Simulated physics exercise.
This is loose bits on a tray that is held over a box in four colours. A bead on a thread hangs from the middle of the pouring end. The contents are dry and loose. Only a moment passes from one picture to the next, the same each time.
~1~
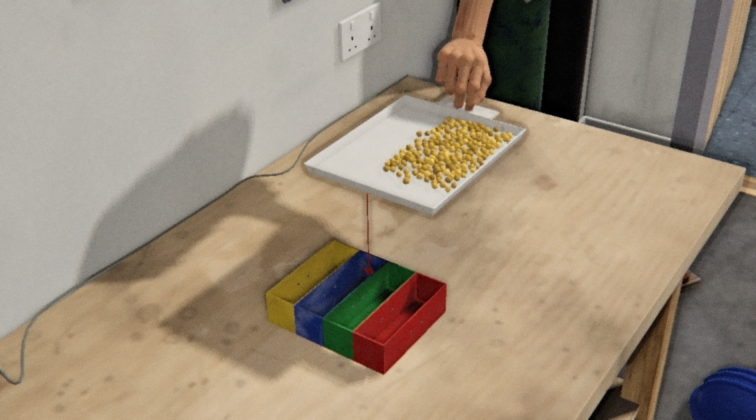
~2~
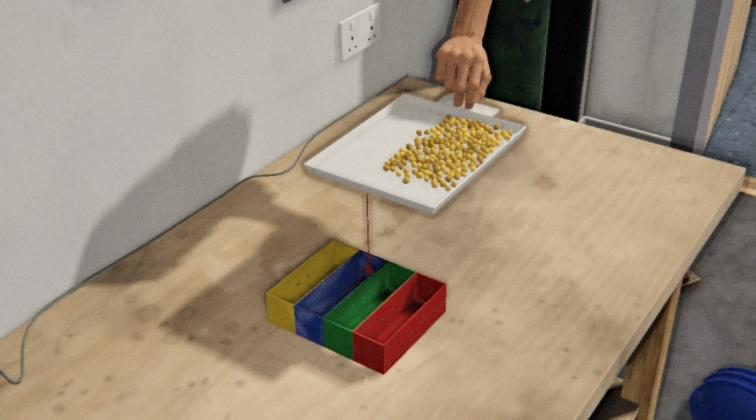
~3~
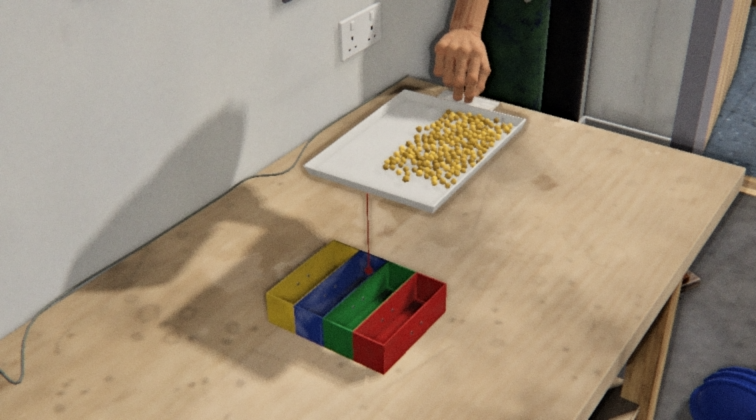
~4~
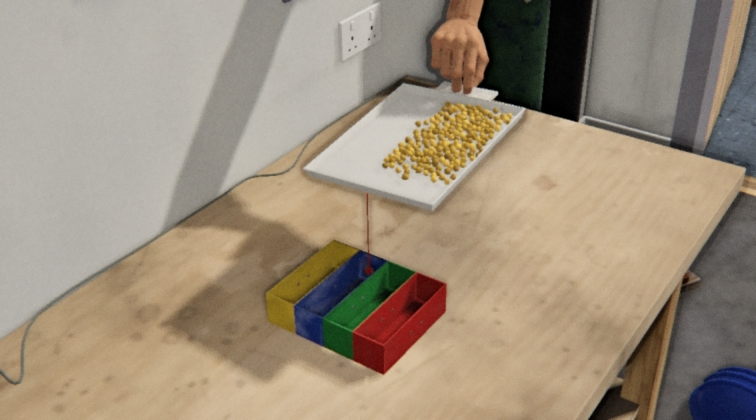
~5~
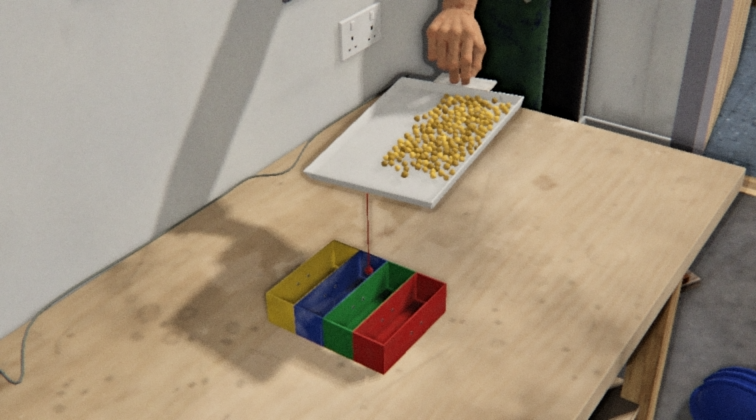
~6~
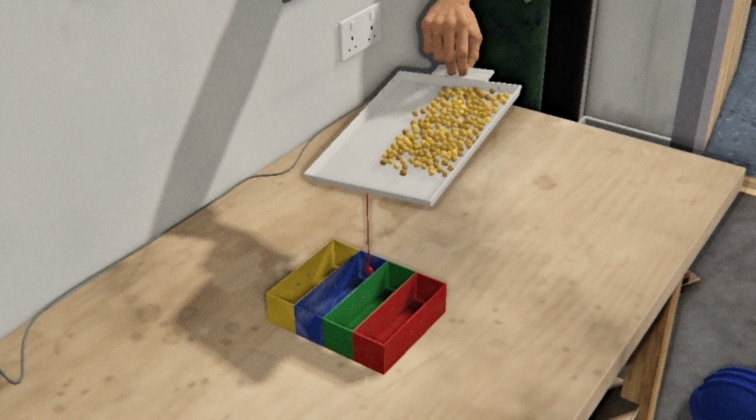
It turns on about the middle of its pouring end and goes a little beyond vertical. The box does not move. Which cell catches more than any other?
The yellow cell gets the most.
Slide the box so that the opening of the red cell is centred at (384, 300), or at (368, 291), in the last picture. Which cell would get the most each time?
First the cell in yellow, then the blue cell.
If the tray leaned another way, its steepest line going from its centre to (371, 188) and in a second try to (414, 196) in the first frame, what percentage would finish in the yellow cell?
The first gives 20 %, the second 0 %.
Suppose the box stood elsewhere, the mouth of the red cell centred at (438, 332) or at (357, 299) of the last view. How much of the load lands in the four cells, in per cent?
First some 0, then 100 per cent.
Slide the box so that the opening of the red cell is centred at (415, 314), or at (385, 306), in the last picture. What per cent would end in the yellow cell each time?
First some 30, then 60 per cent.
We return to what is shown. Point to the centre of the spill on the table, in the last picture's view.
Close to (267, 278).
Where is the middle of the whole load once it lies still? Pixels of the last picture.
Around (315, 289).
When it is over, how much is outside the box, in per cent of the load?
It comes to 30 per cent or so.
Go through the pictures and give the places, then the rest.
Corners of the pouring end at (309, 163) and (433, 205), level; middle of the load at (445, 152), puffed corn balls; bead on its thread at (369, 271); yellow cell at (281, 311); blue cell at (309, 323); green cell at (338, 337); red cell at (369, 350), in the first frame.
Corners of the pouring end at (309, 163) and (433, 205), level; middle of the load at (445, 151), in the second frame.
Corners of the pouring end at (309, 165) and (432, 204), tipped barely, lowest at the left corner; middle of the load at (444, 147), in the third frame.
Corners of the pouring end at (309, 167) and (431, 202), tipped a little, lowest at the left corner; middle of the load at (444, 141), in the fourth frame.
Corners of the pouring end at (308, 170) and (430, 200), tipped a little, lowest at the left corner; middle of the load at (443, 136), in the fifth frame.
Corners of the pouring end at (308, 172) and (429, 198), tipped clearly, lowest at the left corner; middle of the load at (441, 130); yellow cell at (281, 311); blue cell at (309, 323); green cell at (338, 337); red cell at (369, 350), in the sixth frame.
Soon, tray tipped steeply; most on the tray; a stray few in the yellow cell; about a quarter falling or outside the box.
A while on, tray tipped right over; about a quarter on the tray; about a third in the yellow cell; a small part in the blue cell; about half falling or outside the box.
Towards the end, tray tipped past a quarter turn; about two thirds in the yellow cell; a small part in the blue cell; about a third falling or outside the box.
Finally, tray tipped past a quarter turn; about two thirds in the yellow cell; a small part in the blue cell; none in the red cell; none in the green cell; about a third outside the box.
